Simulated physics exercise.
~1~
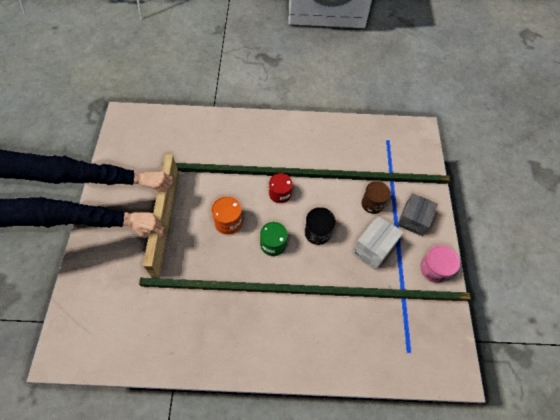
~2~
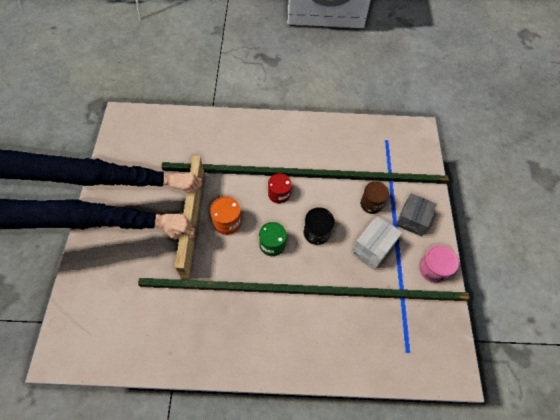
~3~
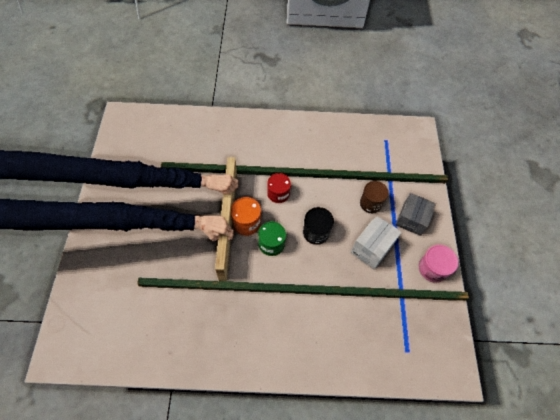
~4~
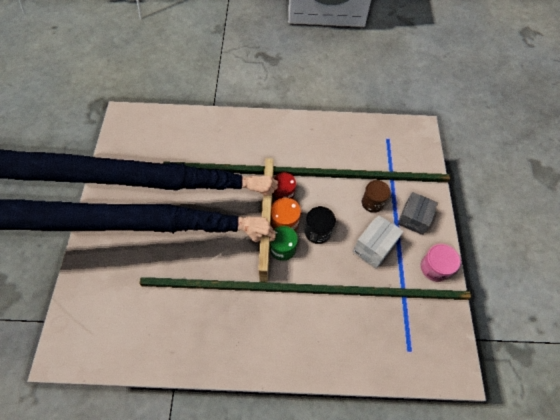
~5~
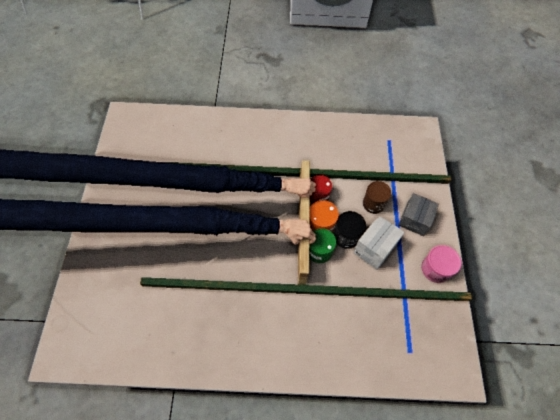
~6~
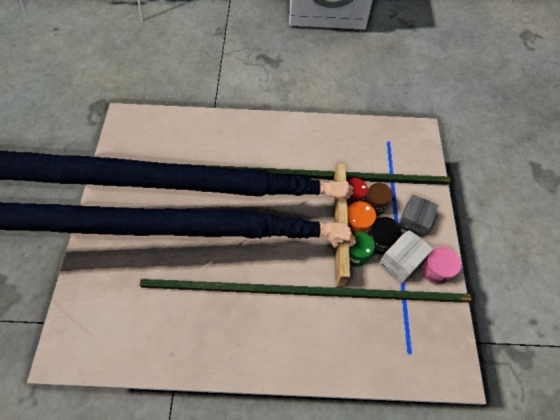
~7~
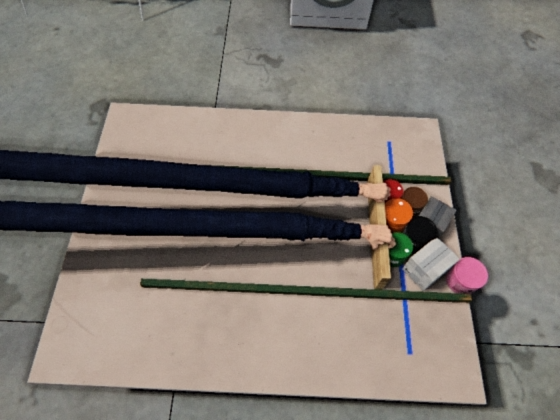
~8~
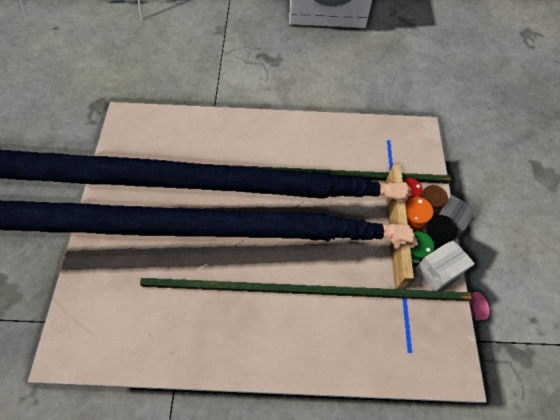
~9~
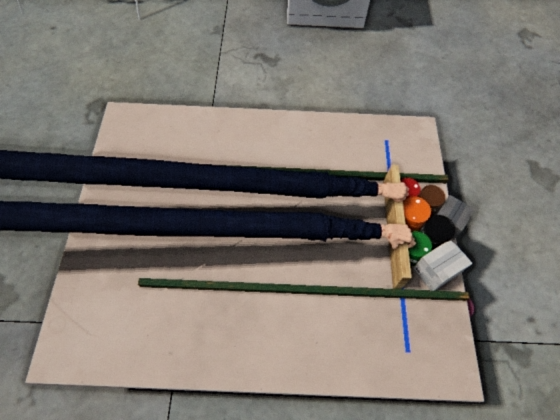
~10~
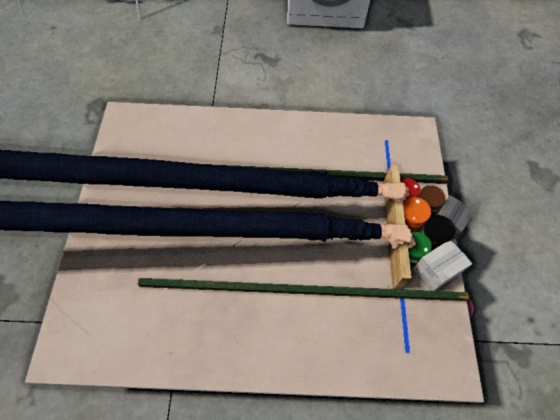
At first, two hands hold a wooden plank upright at the left of a pale raised deck, between two green rails, with coloured canisters, grey blocks and a pink pail spread out to its right. The arms push the plank right, and it meets the orange canister, then the green and red ones. The bunched canisters run into the black pail, and soon the brown canister and blocks are shoved along too. As the plank reaches the blue strip, the pink pail tips over the right edge and drops out of sight. The plank halts there, and the rest stay crowded at the edge.
